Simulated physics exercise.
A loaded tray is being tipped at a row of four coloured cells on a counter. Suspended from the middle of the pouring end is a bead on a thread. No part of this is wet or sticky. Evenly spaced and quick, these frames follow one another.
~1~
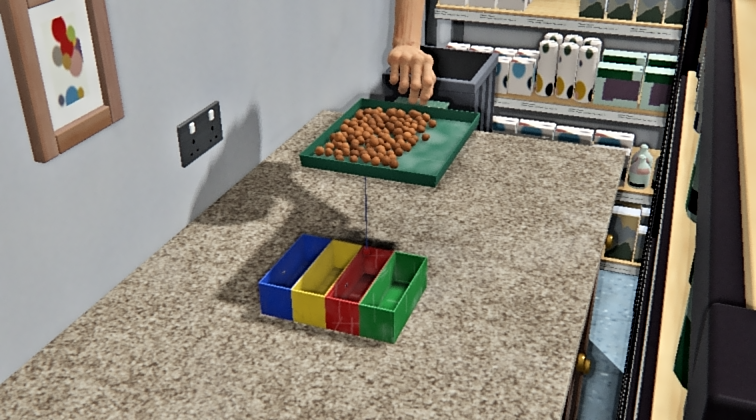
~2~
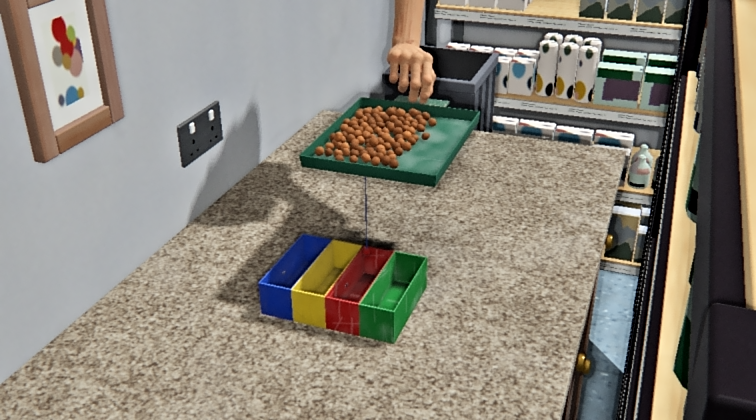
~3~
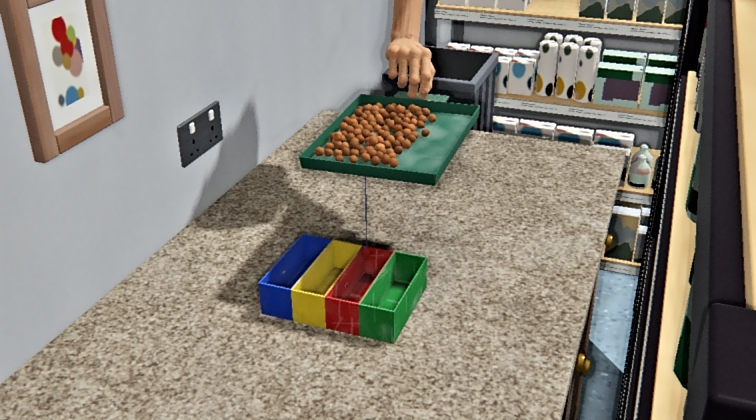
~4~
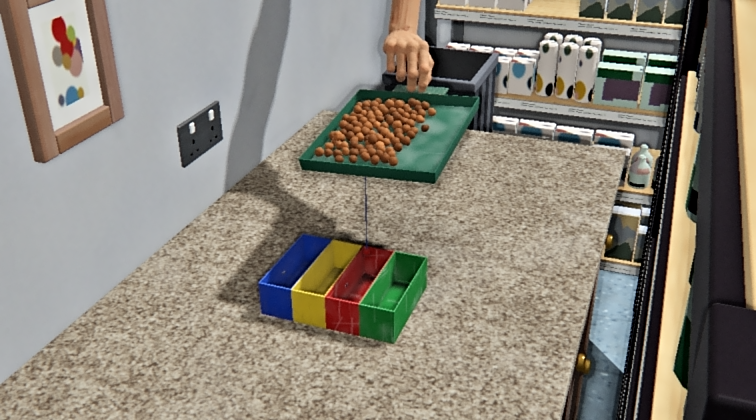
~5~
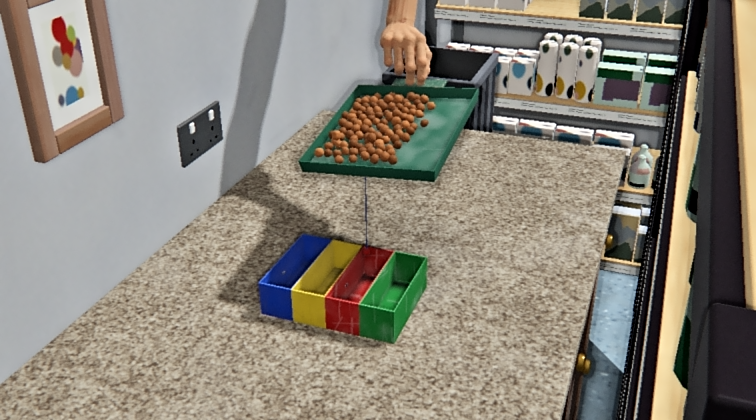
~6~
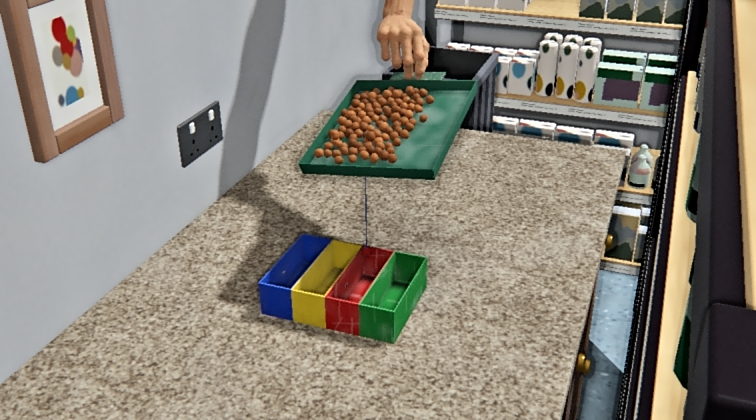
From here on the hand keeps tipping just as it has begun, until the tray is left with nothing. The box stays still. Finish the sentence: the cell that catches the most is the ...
... Blue cell.
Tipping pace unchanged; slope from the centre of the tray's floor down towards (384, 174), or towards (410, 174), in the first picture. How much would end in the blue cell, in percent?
The first gives 0 %, the second 0 %.
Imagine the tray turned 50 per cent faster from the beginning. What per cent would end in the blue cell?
I'd expect close to 40 per cent.
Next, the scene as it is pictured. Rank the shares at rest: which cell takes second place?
It's yellow that ends up second.
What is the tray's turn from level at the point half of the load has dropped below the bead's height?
Roughly 110 degrees of tilt.
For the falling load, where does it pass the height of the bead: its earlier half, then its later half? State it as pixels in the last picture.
It passes near (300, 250) first and then near (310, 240).
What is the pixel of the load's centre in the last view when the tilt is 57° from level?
Mark it at roughly (340, 125) in the final frame.
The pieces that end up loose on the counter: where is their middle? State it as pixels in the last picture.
It's centred at about (248, 275).
Just after the last frame, tray tipped steeply; almost all on the tray; just a few falling or outside the box.
A moment on, tray tipped right over; almost all on the tray; just a few in the blue cell.
Further on, tray tipped past a quarter turn; roughly half in the blue cell; roughly a quarter in the yellow cell; just a few in the red cell; roughly a quarter falling or outside the box.
When it is over, tray tipped past a quarter turn; roughly half in the blue cell; roughly a quarter in the yellow cell; just a few in the red cell; not one in the green cell; roughly a quarter outside the box.
